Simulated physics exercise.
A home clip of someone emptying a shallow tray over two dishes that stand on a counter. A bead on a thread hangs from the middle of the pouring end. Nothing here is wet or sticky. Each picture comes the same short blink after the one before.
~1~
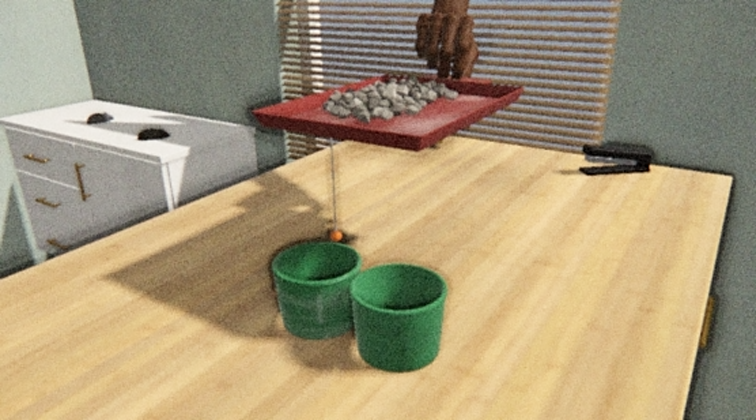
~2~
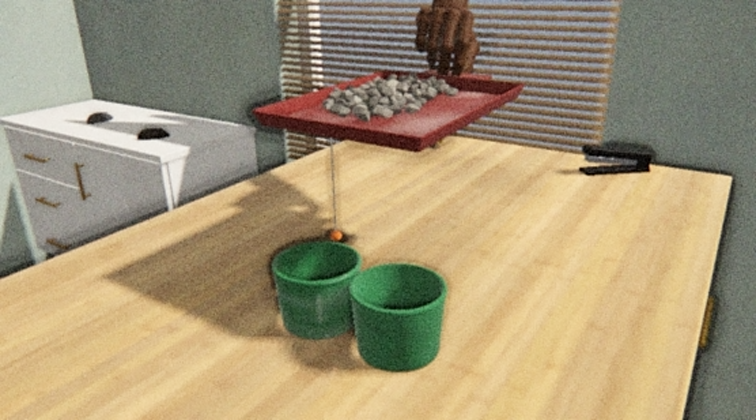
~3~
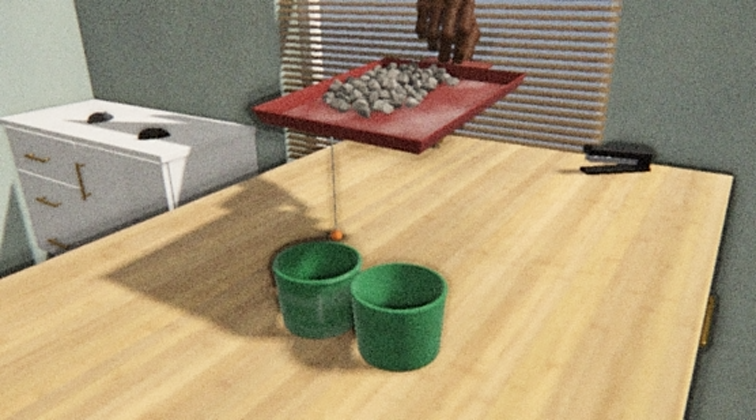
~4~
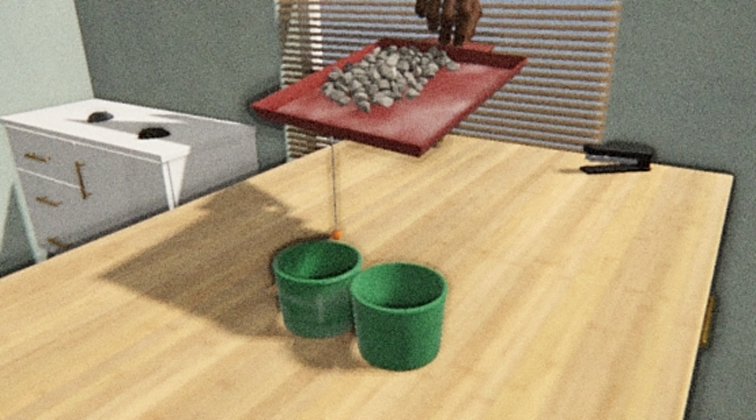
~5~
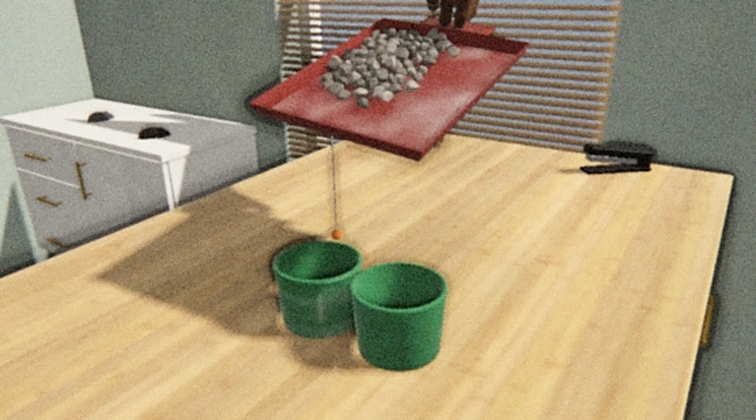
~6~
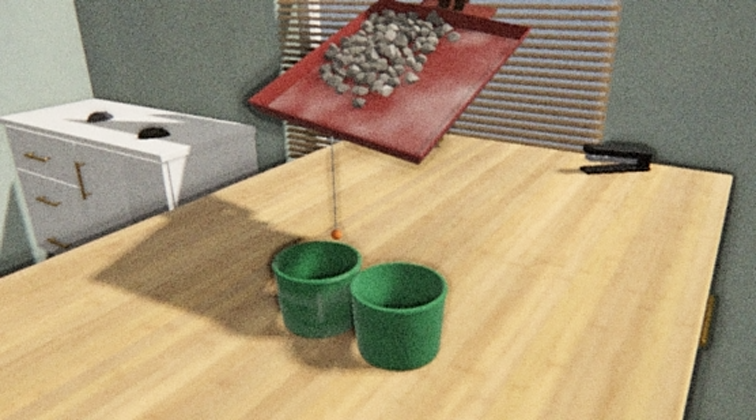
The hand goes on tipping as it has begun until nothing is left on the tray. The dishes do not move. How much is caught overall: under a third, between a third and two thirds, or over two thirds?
The two hold from one third to two thirds of the load.
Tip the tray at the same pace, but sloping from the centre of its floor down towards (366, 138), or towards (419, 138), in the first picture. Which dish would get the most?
At the first place right, at the second right.
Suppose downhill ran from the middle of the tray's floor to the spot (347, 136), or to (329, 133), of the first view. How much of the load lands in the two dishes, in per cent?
The first gives 30 %, the second 20 %.
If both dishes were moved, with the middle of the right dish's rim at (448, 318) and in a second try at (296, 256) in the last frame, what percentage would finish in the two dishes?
Roughly 60 per cent, and 0 per cent.
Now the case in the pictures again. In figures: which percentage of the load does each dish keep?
Left dish near 10 in a hundred; right dish near 50.
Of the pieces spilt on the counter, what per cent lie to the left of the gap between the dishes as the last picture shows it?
About 50 per cent.
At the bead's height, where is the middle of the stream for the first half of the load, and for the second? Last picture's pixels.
At about (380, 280), then at (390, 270).
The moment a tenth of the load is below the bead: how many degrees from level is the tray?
Near 75 degrees.
Soon, tray tipped steeply; most on the tray; about a quarter in the air.
A while on, tray tipped past a quarter turn; about half in the right dish; a small part in the left dish; about half outside both; a stray few in the air.
Towards the end, tray tipped past a quarter turn; about half in the right dish; a small part in the left dish; about half outside both.
Finally, tray tipped past a quarter turn; about half in the right dish; a small part in the left dish; about half outside both.
